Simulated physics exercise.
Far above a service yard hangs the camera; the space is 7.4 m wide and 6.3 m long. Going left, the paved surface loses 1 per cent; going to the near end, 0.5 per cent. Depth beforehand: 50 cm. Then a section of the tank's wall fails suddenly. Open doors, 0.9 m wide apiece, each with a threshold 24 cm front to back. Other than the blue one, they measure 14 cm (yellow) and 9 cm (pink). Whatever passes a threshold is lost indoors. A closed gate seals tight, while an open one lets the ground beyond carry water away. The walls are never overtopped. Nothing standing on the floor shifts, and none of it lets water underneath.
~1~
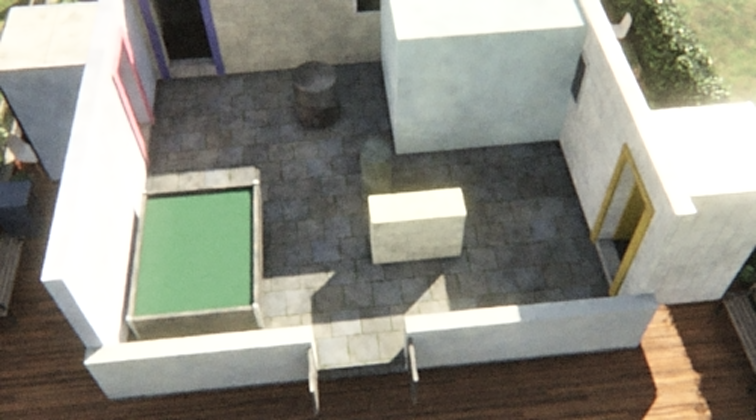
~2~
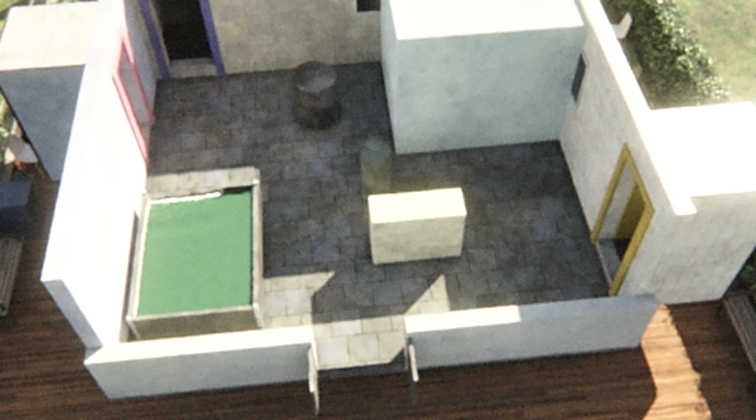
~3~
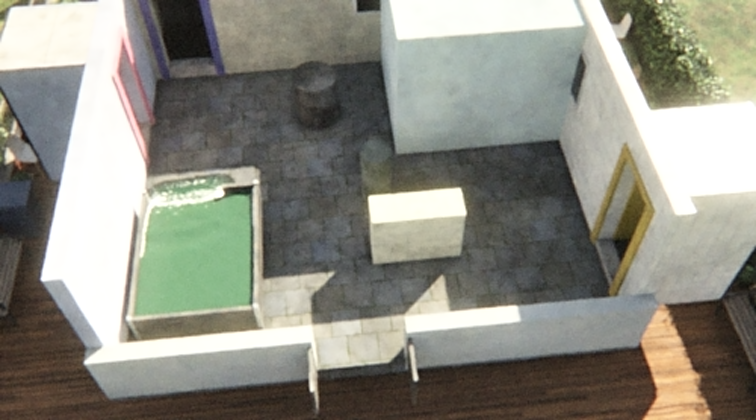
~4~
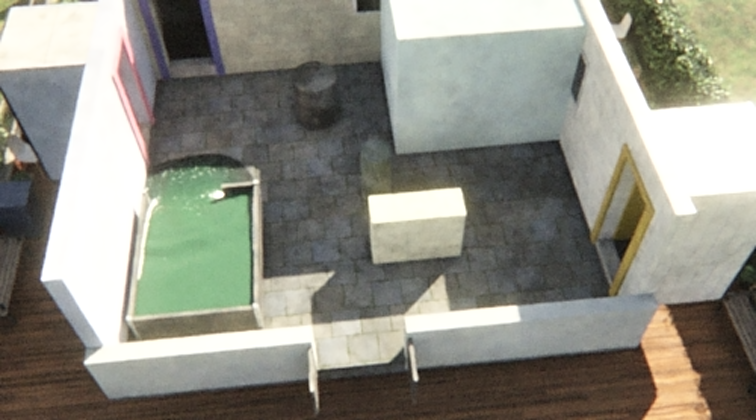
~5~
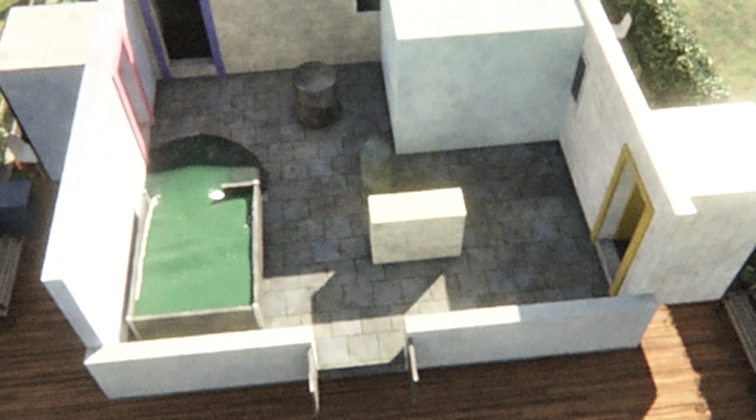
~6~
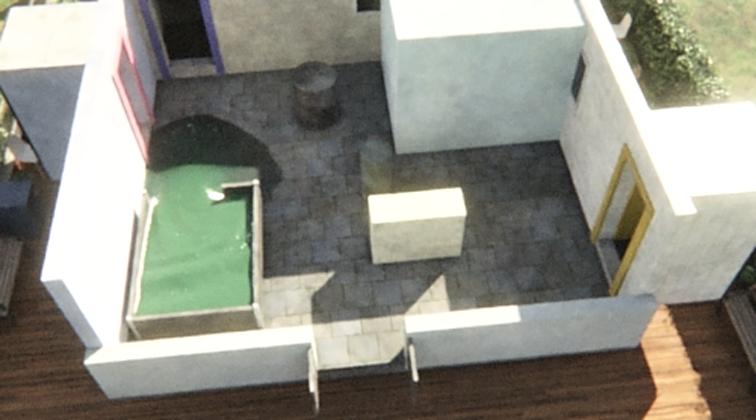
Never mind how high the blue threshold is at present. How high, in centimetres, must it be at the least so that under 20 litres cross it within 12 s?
At least about 26 cm.
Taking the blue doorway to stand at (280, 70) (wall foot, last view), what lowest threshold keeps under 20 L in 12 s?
It needs about 10.5 cm.
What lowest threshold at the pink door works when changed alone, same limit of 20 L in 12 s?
For pink: Close to 12.5 cm.
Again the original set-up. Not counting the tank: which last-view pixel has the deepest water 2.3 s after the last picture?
Around pixel (166, 85).
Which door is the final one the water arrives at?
I'd go with the yellow door.
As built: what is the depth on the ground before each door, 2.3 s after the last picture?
Blue 30, yellow 0, pink 12 cm.
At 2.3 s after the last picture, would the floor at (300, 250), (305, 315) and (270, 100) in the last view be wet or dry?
Taking them in turn, I'd call them spared by the flood, spared by the flood and touched by the flood.
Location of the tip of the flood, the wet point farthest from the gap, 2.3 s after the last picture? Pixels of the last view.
Pixel close to (377, 66).
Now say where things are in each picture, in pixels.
The first picture shows the tank at (198, 249) is whole and still, 50 cm deep; the blue door at (183, 36) is dry.
In the second picture, the gap is on the far side, the front 0.3 m out at a hidden place; the back of the tank holds 50 cm.
In the third picture, the gap is on the far side, the front 0.7 m out at (201, 179); the back of the tank holds 50 cm.
In the fourth picture, the front is at (199, 159), 1.2 m from the gap on the far side; 1.7 m2 of floor is wet, 50 cm left at the back.
In the fifth picture, water pours out on the far side and has run 1.7 m, to (183, 141); about 6 cm deep outside, 50 cm at the back.
In the sixth picture, the gap is on the far side, the front 2.2 m out at (198, 119); the back of the tank holds 50 cm; 1.2 m in a straight line remain to the blue door at (183, 36).
Then, 0.7 s after the last picture water covers 20 % of the floor, deepest (28 cm) near (175, 206); 18 cm at the blue door, 0 litres in over its 25 cm threshold.
Then, 2.3 s after the last picture water covers 30 % of the floor, deepest (30 cm) near (166, 85); 30 cm at the blue door, 17 litres in over its 25 cm threshold.
Then, 11.3 s after the last picture water covers 80 % of the floor, deepest (15 cm) near (137, 261); 8 cm at the blue door, 25 litres in over its 25 cm threshold.
At the blue door as built, the water peaked near 32 cm, 1.7 s after the last picture.
With a threshold of 21.5 cm, 54 litres would have come in within the 12 s; with 29.5 cm, 5 litres. So under 20 litres takes about 26 cm.
